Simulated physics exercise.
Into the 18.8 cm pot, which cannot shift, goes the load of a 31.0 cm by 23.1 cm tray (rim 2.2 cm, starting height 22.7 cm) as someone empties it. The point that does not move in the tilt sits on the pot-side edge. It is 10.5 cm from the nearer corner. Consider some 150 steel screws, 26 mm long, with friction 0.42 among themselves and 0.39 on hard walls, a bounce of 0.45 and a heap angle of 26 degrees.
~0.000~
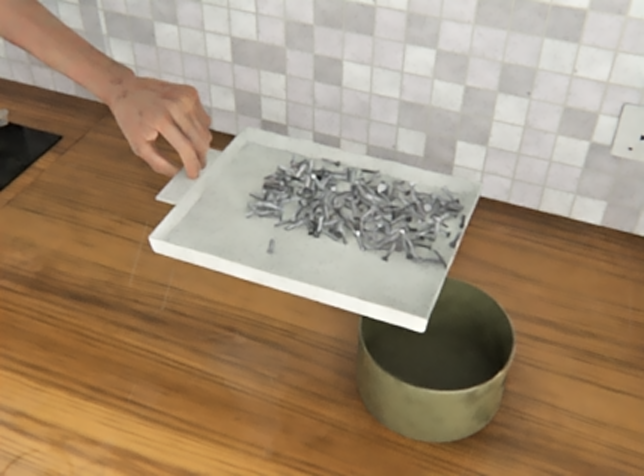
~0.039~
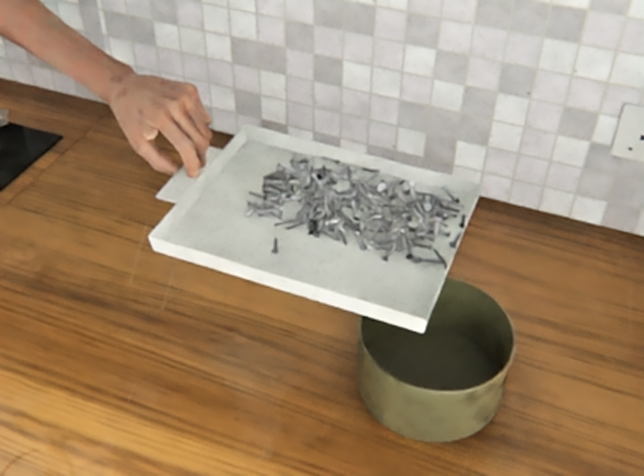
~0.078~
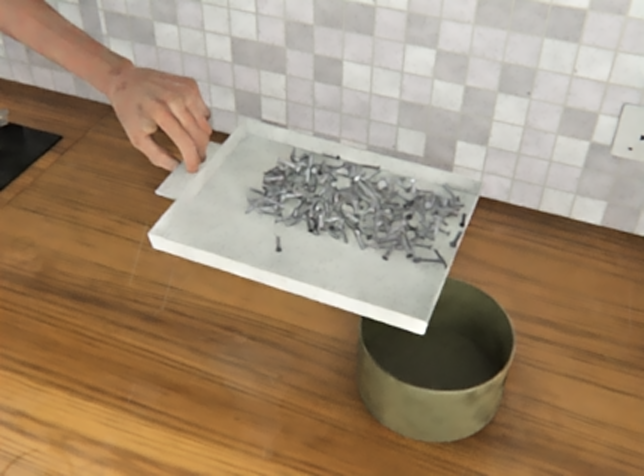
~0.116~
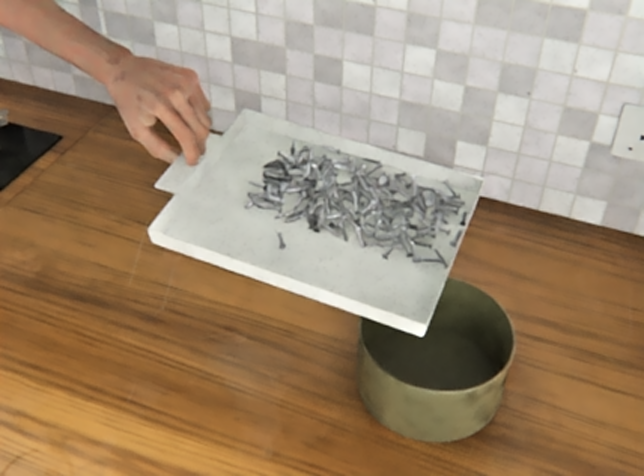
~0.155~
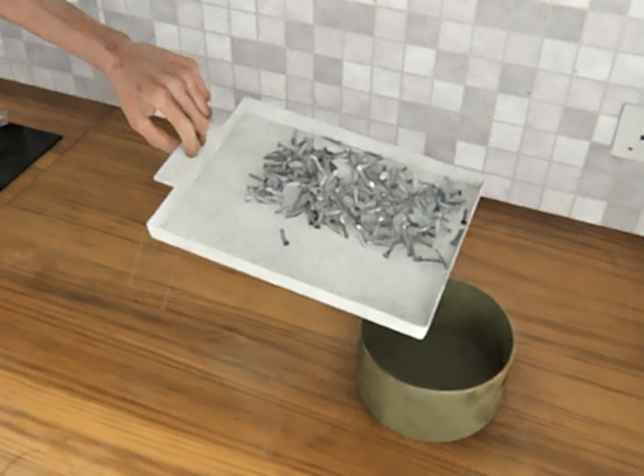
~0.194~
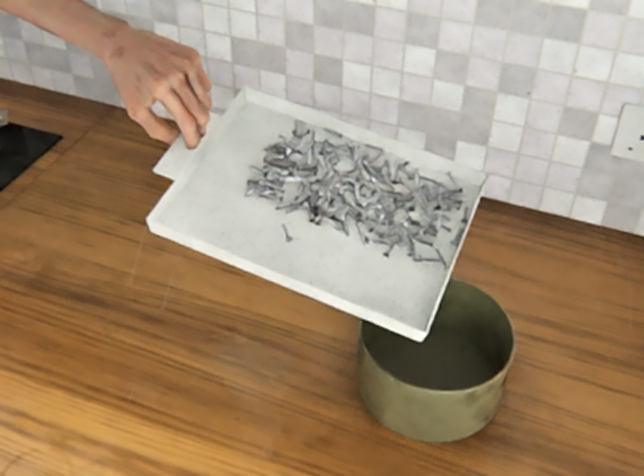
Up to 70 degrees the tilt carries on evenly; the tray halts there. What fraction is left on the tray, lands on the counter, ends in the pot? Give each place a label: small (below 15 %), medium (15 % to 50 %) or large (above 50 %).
Shares by place: Left on the tray medium, counter large, pot small.
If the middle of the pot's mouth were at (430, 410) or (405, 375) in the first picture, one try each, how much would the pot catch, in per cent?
That gives roughly 85 per cent and then 75 per cent.
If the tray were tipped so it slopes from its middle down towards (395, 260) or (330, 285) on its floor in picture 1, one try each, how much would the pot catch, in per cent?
About 20 and 0 per cent.
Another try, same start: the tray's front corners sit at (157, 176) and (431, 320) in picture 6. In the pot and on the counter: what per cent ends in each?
Pot: 25, counter: 45.
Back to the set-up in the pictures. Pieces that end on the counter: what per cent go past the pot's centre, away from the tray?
60 per cent.
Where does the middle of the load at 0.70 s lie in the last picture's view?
Approximately (404, 303) in the final picture.
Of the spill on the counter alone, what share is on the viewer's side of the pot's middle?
Share: Some 100 %.
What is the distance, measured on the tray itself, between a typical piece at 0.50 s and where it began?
I'd say close to 4 centimetres.
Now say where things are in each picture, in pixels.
In the first picture, tray tilt 0 degrees, front corners at (152, 236) and (425, 317); middle of the pieces at (353, 208); pot at (437, 329).
In the second picture, tray tilt 1 degrees, front corners at (152, 235) and (425, 318); middle of the pieces at (353, 208).
In the third picture, tray tilt 2 degrees, front corners at (152, 233) and (425, 320); middle of the pieces at (354, 205).
In the fourth picture, tray tilt 5 degrees, front corners at (151, 228) and (425, 323), lowest corner right front; middle of the pieces at (354, 201).
In the fifth picture, tray tilt 9 degrees, front corners at (151, 223) and (425, 327), lowest corner right front; middle of the pieces at (355, 197).
In the sixth picture, tray tilt 13 degrees, front corners at (150, 218) and (425, 330), lowest corner right front; middle of the pieces at (356, 192); pot at (437, 329). The tray's pace is about 95 degrees a second.
Then, at 0.50 s, tilt 41 degrees; the tray holds 100 %, the pot 0 %.
After 0.70 s, tilt 60 degrees; the tray holds 100 %, the pot 0 %.
Then, at 1.01 s, tilt 70 degrees; the tray holds 45 %, the pot 5 %.
In the end, at 2.1 s, tray 35 %, counter 60 %, pot 5 %.
